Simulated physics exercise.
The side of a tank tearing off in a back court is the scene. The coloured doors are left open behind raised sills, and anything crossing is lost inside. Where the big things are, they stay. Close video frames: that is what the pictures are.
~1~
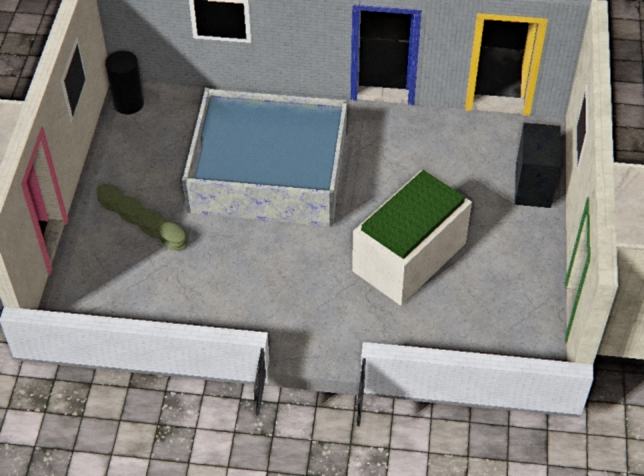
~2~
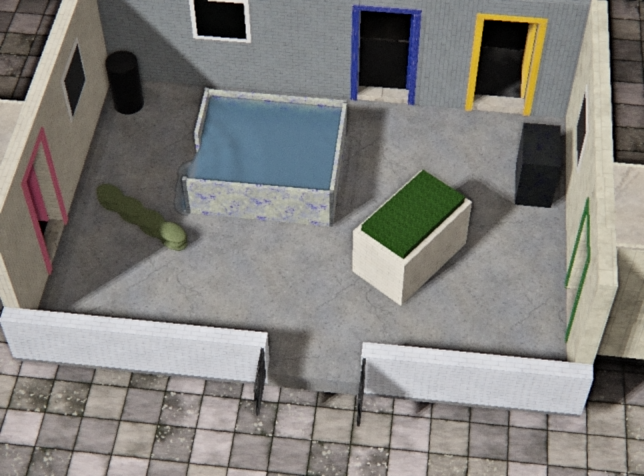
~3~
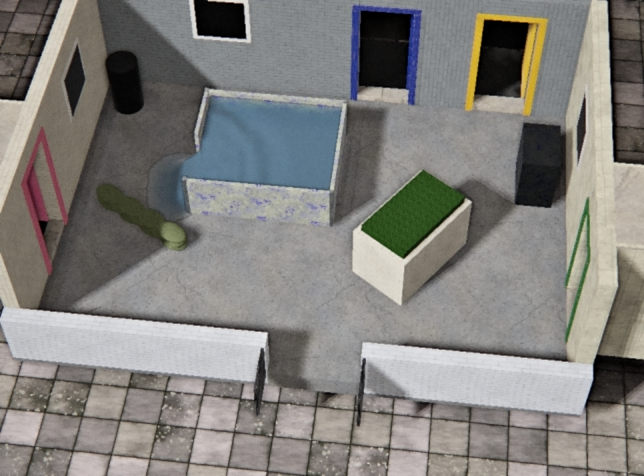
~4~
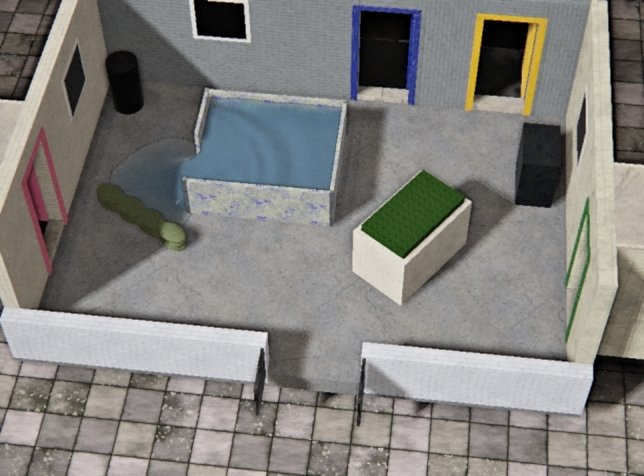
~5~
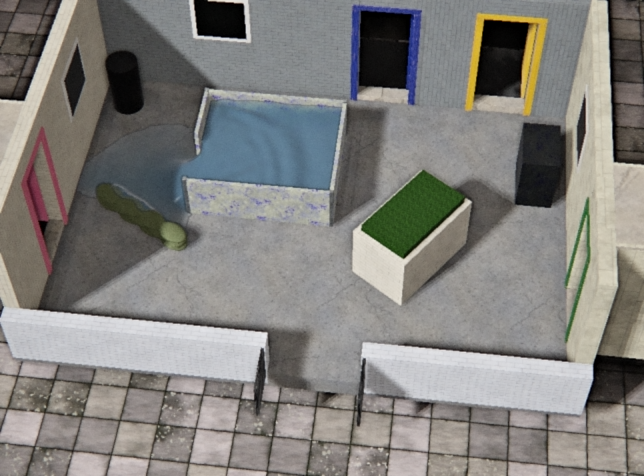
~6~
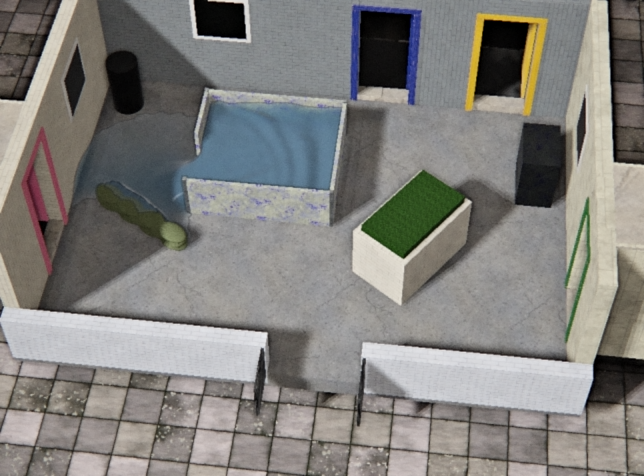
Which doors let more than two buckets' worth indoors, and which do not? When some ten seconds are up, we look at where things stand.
In the end the blue door will most likely keep inside the limit; the yellow door will most likely keep inside the limit; the green door will most likely go past the limit; the pink door will most likely keep inside the limit.
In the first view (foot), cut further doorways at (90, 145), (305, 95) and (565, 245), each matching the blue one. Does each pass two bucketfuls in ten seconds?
In order: Exceeds it, falls short, falls short.
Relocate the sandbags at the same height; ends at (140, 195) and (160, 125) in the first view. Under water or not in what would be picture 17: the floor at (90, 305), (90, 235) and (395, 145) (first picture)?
Taking the spots in turn: Submerged, submerged and untouched.
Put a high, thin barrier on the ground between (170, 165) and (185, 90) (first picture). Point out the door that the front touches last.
The green one.
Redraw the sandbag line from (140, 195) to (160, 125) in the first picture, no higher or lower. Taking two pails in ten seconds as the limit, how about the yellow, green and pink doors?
The yellow door stays beneath; the green door tops it; the pink door tops it.
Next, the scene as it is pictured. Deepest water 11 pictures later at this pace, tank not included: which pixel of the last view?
About (111, 114).
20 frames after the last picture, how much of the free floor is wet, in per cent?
My estimate is close to 45 per cent.
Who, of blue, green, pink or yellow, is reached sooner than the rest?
It's the pink-painted one.
A moment on, water covers 15 % of the floor; the blue door not reached, the yellow door not reached, the green door not reached, the pink door wet at the sill, nothing in.
Next, water covers 30 % of the floor; the blue door not reached, the yellow door not reached, the green door not reached, the pink door wet at the sill, nothing in.
Then, water covers 45 % of the floor; the blue door wet at the sill, nothing in, the yellow door not reached, the green door not reached, the pink door wet at the sill, nothing in.
Later, water covers 80 % of the floor; the blue door wet at the sill, nothing in, the yellow door wet at the sill, nothing in, the green door not reached, the pink door wet at the sill, nothing in.
In the end, water covers 95 % of the floor; the blue door wet at the sill, nothing in, the yellow door under two buckets in, the green door over two buckets in, the pink door wet at the sill, nothing in.
